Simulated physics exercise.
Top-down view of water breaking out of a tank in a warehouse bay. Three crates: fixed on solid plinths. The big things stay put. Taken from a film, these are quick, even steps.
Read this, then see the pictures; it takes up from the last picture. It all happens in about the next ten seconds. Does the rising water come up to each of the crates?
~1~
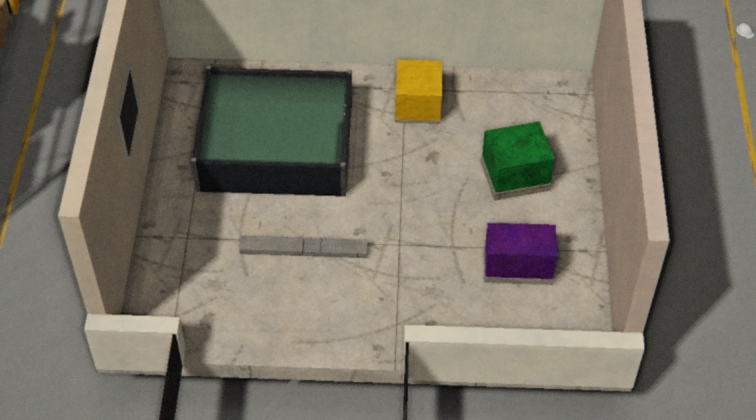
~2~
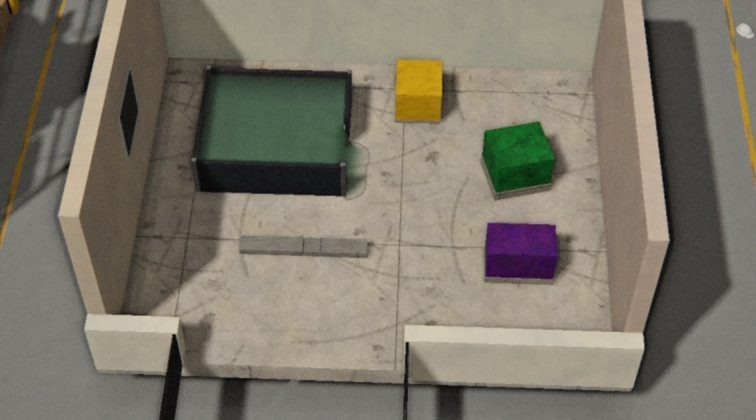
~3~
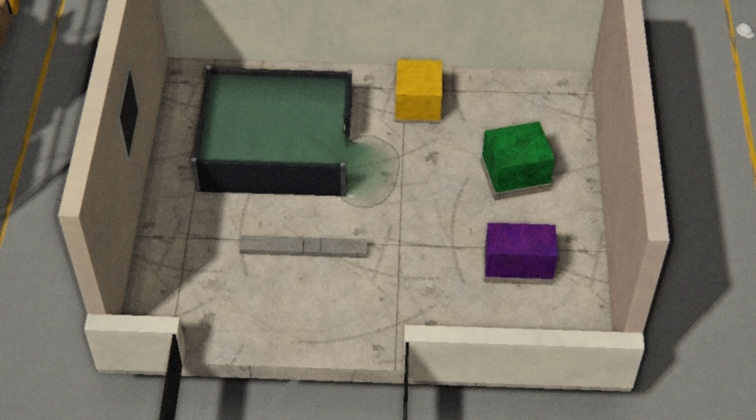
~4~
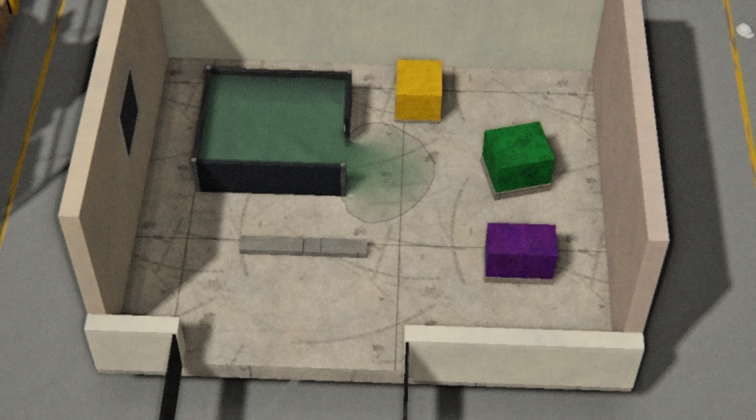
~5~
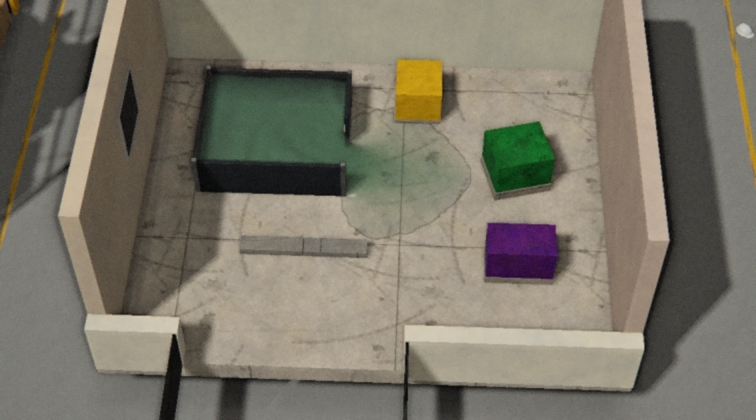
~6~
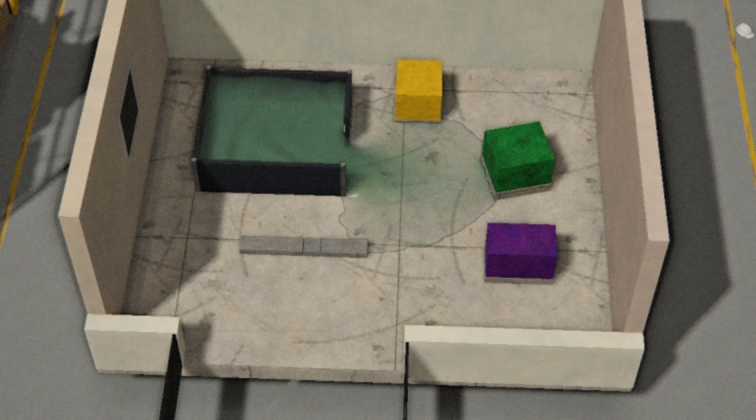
The purple crate - yes, it does. The green crate - yes, it does. The yellow crate - yes, it does.
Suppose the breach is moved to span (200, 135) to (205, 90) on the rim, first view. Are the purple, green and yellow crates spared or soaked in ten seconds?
Crate by crate: Purple - left alone; green - left alone; yellow - hit.
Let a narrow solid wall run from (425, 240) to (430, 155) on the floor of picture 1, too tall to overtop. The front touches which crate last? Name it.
It's the purple-painted one.
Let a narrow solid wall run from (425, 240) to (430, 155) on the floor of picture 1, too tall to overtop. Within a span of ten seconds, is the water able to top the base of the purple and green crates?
As I see it, purple is untouched, while green is untouched.
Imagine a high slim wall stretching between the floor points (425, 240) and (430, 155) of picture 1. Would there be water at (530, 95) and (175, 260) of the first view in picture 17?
As listed: Covered, not flooded.
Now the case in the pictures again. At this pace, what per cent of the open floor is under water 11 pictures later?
My guess is around 40 in a hundred.
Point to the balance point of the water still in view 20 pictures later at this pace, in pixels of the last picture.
Centre of mass: Roughly (399, 174).
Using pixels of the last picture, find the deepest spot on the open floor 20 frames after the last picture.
My pick is (561, 109).
A moment on, water covers 25 % of the floor; the purple crate water round its plinth, the green crate water round its plinth, the yellow crate water round its plinth.
Next, water covers 40 % of the floor; the purple crate water round its plinth, the green crate water round its plinth, the yellow crate water round its plinth.
Then, water covers 45 % of the floor; the purple crate water round its plinth, the green crate water round its plinth, the yellow crate water round its plinth.
Later, water covers 65 % of the floor; the purple crate water round its plinth, the green crate water round its plinth, the yellow crate water round its plinth.
In the end, water covers 90 % of the floor; the purple crate was topped, the green crate was topped, the yellow crate was topped.
